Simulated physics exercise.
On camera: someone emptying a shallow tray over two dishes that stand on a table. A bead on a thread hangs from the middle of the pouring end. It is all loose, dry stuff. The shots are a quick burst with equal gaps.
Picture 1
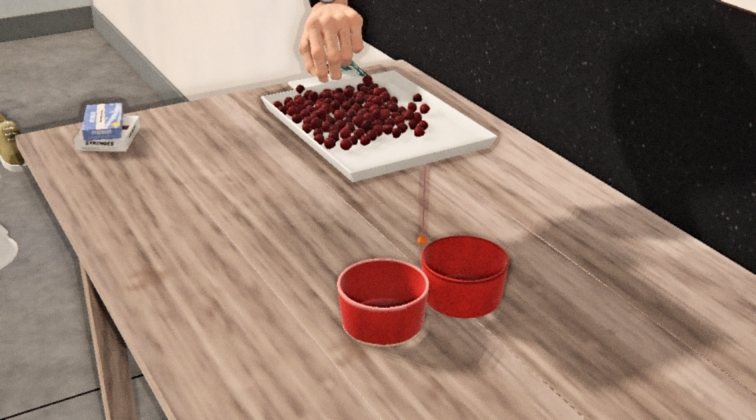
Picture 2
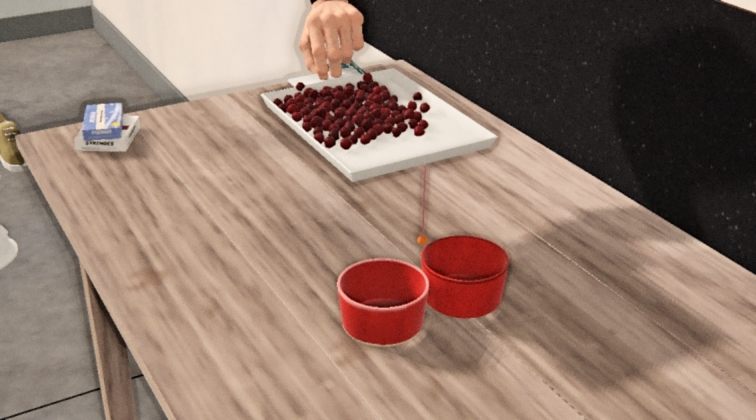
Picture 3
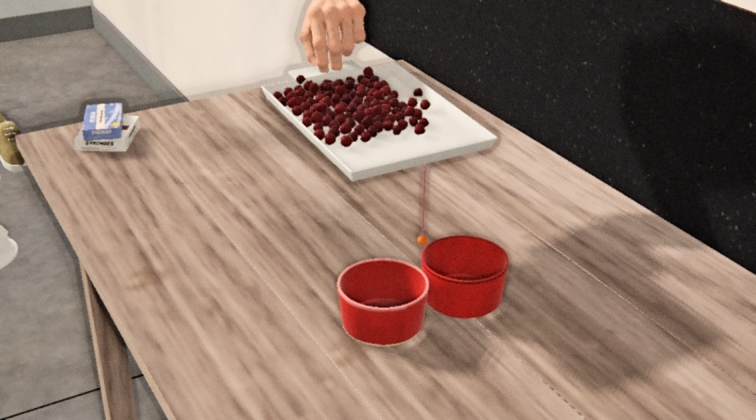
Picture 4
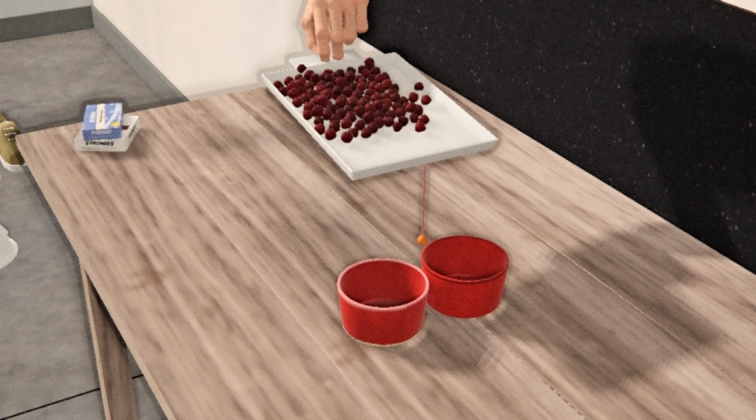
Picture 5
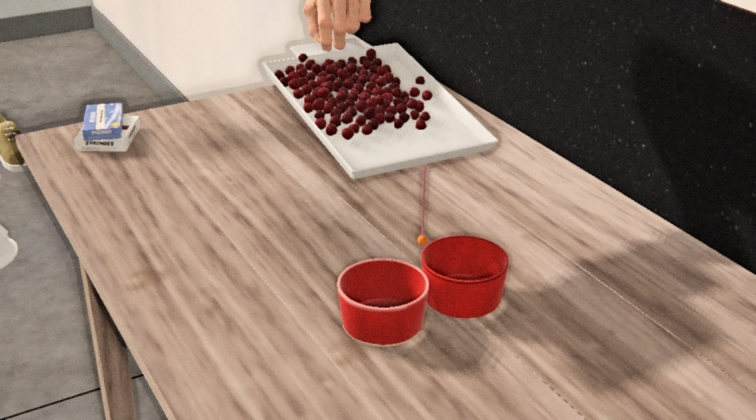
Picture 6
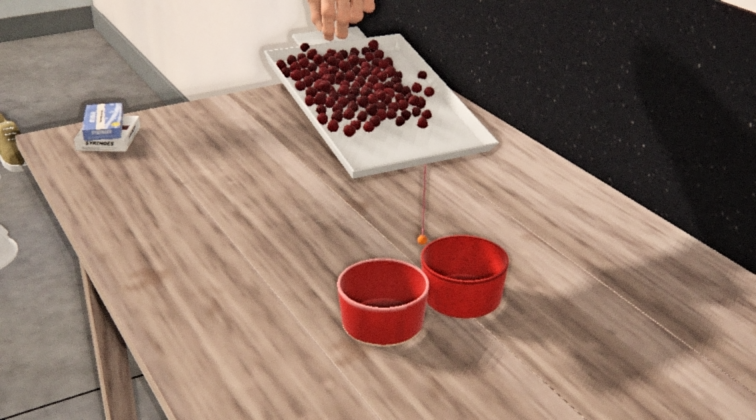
A hand slowly raised the far end of a white tray of dark red cherries, tilting it toward two red dishes on a wooden table, while the fruit stayed bunched on the tray.
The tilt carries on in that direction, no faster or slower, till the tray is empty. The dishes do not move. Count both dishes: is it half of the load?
In the dishes lies more than half of it.
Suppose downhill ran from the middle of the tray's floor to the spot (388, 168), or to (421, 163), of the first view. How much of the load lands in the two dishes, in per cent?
First some 80, then 80 per cent.
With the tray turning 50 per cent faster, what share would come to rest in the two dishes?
It comes to 60 per cent or so.
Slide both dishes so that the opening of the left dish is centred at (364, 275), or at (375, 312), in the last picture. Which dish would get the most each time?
In turn: Right; the right-hand dish.
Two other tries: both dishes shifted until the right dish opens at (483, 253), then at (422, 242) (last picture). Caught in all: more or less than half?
One: More than half. Two: Not half.
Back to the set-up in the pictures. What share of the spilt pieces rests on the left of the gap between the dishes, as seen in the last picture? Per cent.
Some 0 per cent.
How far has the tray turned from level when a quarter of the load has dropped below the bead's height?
Roughly 75°.
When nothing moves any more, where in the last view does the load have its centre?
Roughly at (472, 290).
Soon after the last picture, tray tipped steeply; most on the tray; a stray few in the left dish; a small part in the right dish; a small part outside both; a small part in the air.
A little later, tray tipped past a quarter turn; a small part in the left dish; about half in the right dish; about a third outside both; a small part in the air.
Later still, tray tipped past a quarter turn; a small part in the left dish; about half in the right dish; about a third outside both.
At rest, tray tipped past a quarter turn; a small part in the left dish; about half in the right dish; about a third outside both.
